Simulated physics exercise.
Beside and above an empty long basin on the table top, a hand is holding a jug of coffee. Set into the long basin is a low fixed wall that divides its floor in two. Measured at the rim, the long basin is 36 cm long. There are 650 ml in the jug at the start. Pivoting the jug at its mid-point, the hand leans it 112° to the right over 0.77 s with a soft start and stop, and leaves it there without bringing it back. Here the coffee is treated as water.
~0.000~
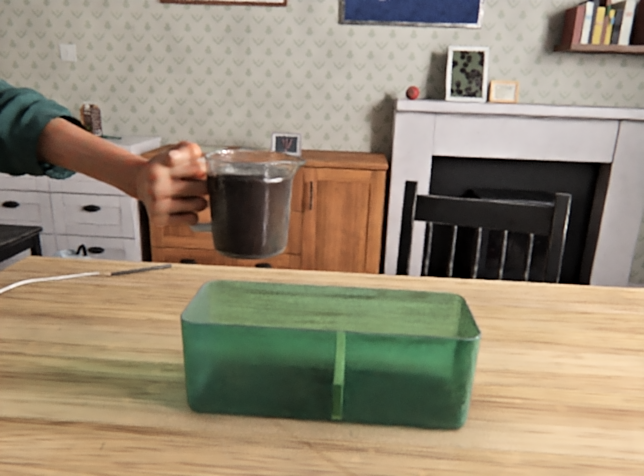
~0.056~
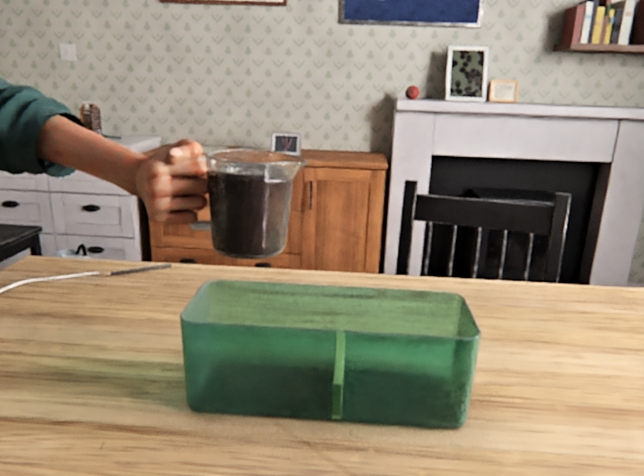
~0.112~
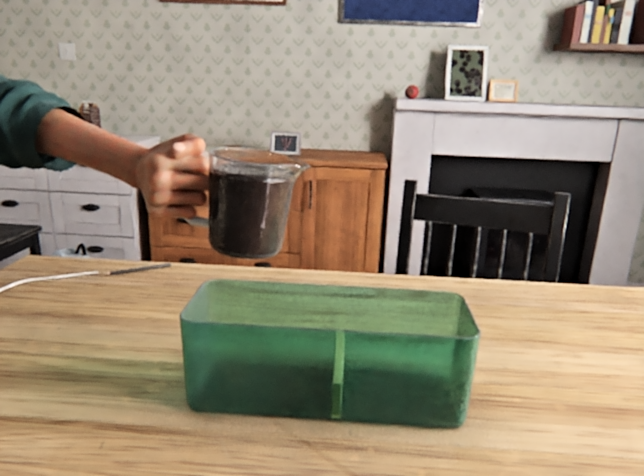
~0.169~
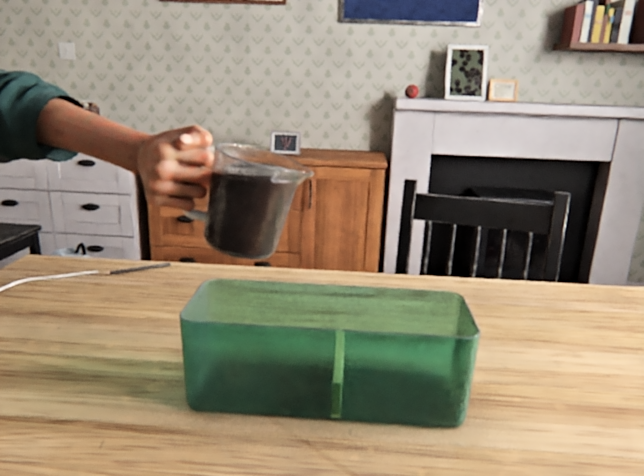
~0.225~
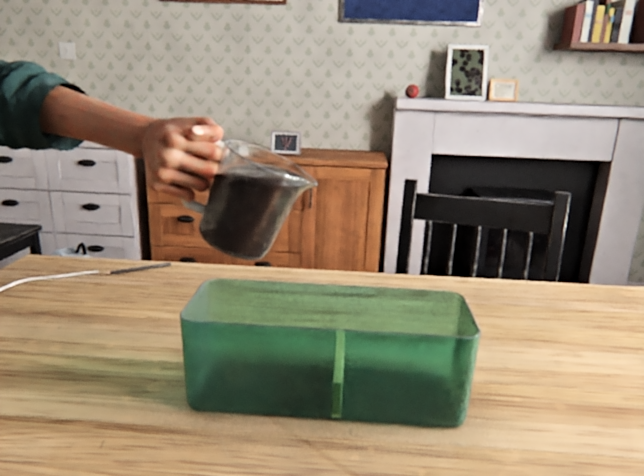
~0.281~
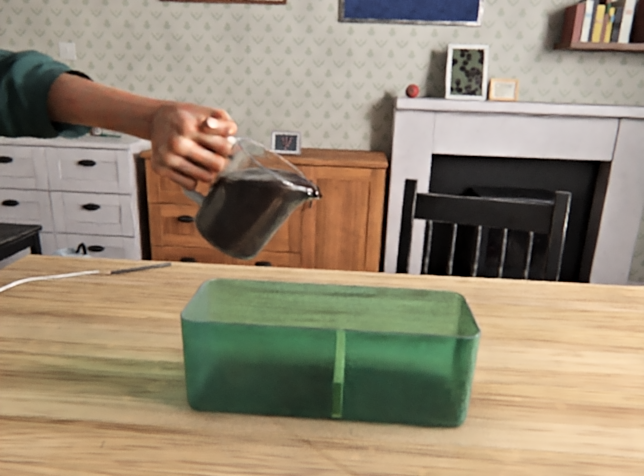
A hand tilting a clear jug of dark liquid to the right above a green divided basin on a wooden table.
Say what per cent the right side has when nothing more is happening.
It has about 61 per cent.
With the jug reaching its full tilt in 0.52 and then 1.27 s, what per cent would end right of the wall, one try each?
Try 1: Approx. 50 %; try 2: Approx. 70 %.
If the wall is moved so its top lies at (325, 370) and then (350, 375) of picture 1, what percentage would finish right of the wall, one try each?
Respectively 85 and 50 %.
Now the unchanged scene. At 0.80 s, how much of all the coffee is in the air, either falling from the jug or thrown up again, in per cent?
Roughly 10 per cent.
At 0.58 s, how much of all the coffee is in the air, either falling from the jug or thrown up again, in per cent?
Estimate: About 24 % of all of it.
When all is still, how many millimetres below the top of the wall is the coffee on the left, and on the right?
40 mm left, 32 mm right.
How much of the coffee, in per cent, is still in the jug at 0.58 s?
52 %.
By 0.58 s the tilt is 96° and 53 per cent is still to pour, 1 is left of the wall and 22 right of it.
By 0.80 s the tilt is 112° and 8 per cent is still to pour, 26 is left of the wall and 57 right of it.
By 1.02 s the tilt is 112° and 0 per cent is still to pour, 39 is left of the wall and 60 right of it.
By 1.27 s the tilt is 112° and 0 per cent is still to pour, 39 is left of the wall and 61 right of it.
At rest 39 per cent lies left of the wall, 61 right of it and 1 outside.
